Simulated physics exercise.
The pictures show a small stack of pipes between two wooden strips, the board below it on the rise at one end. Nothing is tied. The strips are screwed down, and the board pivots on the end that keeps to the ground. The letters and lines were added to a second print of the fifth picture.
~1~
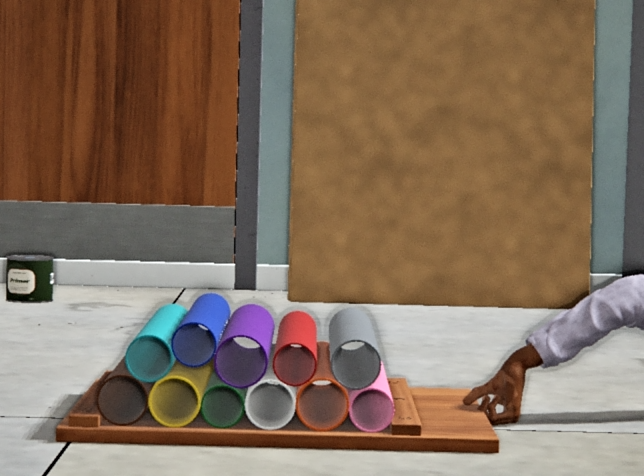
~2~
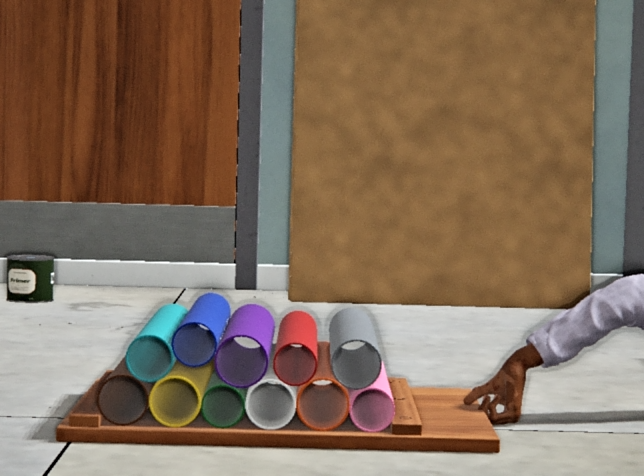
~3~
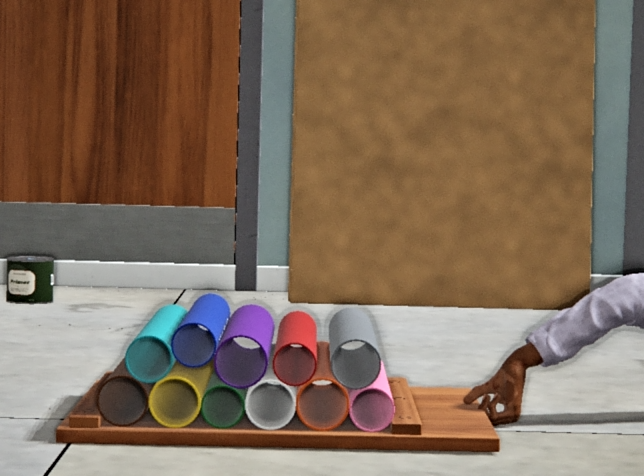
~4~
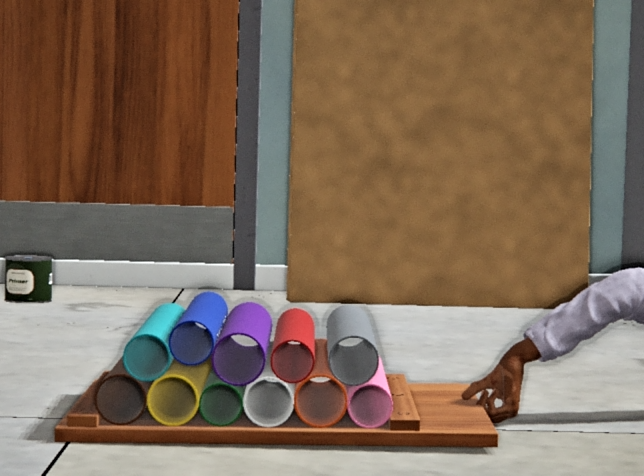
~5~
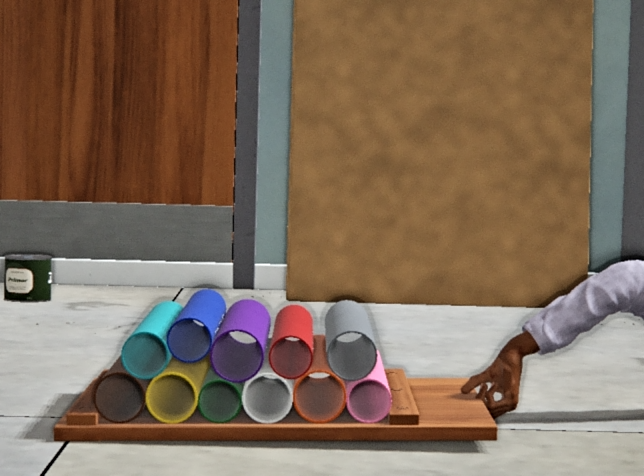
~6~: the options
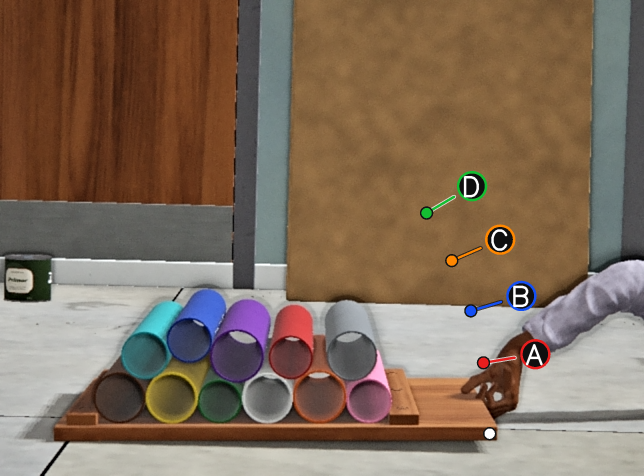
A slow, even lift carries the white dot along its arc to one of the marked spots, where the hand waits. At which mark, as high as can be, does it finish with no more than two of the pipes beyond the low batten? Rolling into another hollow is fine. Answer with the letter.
B is the limit.
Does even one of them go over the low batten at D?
At D: Yes.
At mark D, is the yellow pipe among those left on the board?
No, with D.
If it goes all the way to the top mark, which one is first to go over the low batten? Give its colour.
First is the turquoise one.
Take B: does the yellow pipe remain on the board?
The yellow pipe: Yes.
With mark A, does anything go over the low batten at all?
At A: No.
On the marked copy, A at (484, 363); B at (471, 311); C at (452, 260); D at (426, 213); the white dot at (490, 433).
With B. Early on, board at 13°.
Further on, board at 18°.
At the end, board at 18°, none over the low batten.
As for the rest, A none over the low batten; C three over the low batten (purple, turquoise, blue); D eleven over the low batten.
